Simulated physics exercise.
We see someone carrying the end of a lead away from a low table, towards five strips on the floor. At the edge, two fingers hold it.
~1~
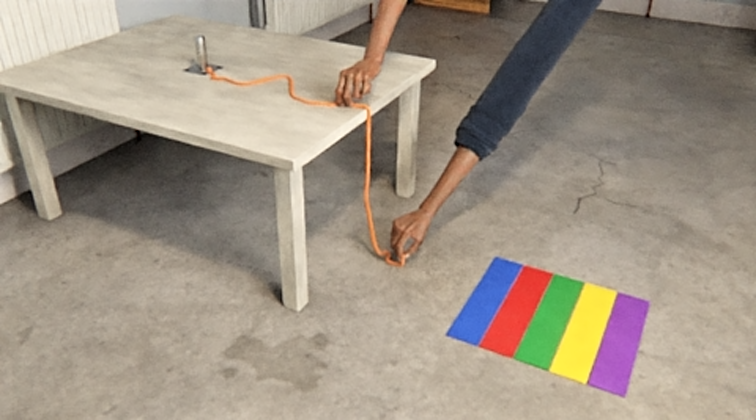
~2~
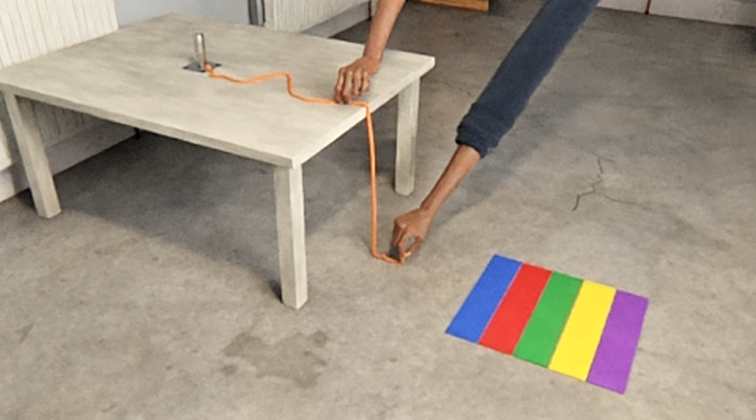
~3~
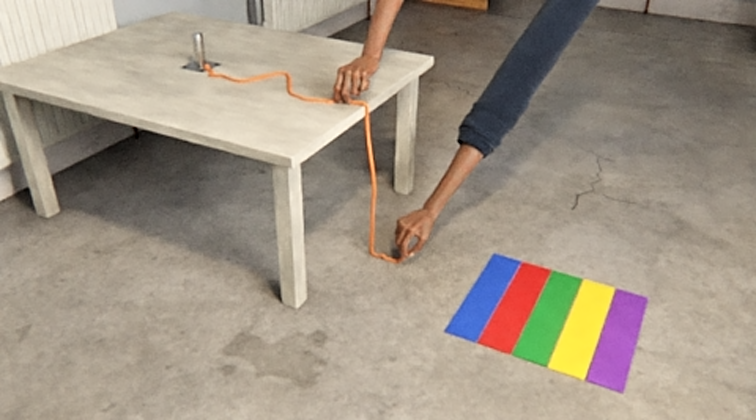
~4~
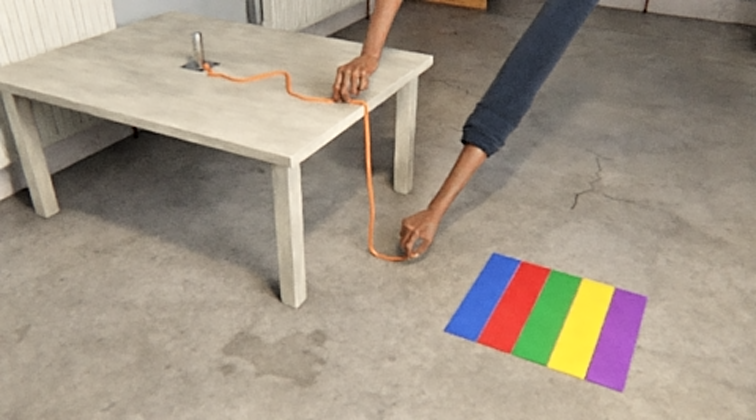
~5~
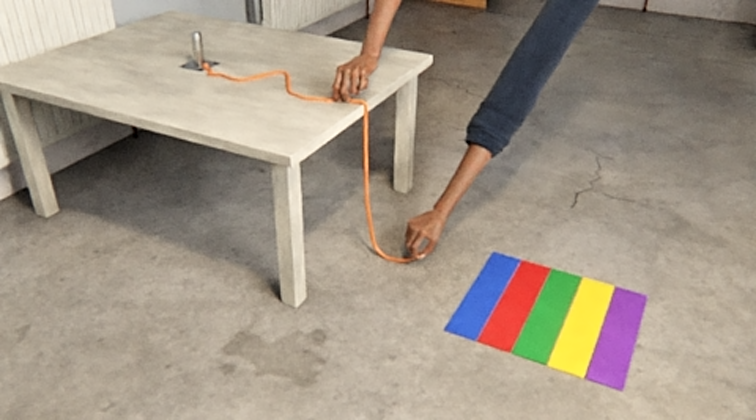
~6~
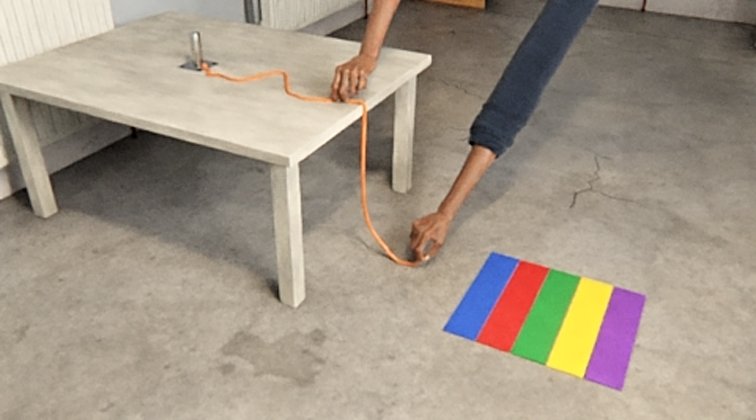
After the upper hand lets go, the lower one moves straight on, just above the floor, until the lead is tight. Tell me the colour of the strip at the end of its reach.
It is yellow.
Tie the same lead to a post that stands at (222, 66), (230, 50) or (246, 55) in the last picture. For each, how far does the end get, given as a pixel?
Going through them in sequence: (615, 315), (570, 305) and finally (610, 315).
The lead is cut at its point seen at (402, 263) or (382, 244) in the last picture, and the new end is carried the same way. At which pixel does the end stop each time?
I'd say somewhere near (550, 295) the first time and near (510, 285) the second time.
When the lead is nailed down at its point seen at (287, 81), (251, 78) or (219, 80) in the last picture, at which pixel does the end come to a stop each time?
Approximately at (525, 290), at (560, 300) and at (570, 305), in that order.
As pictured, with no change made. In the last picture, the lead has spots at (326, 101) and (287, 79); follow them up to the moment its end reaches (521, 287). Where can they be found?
(372, 132) and (313, 92).
Soon after, end near (521, 287); over red.
After that, end near (561, 300); over green.
At the stop, end near (586, 307); over yellow. It halts on the yellow strip.
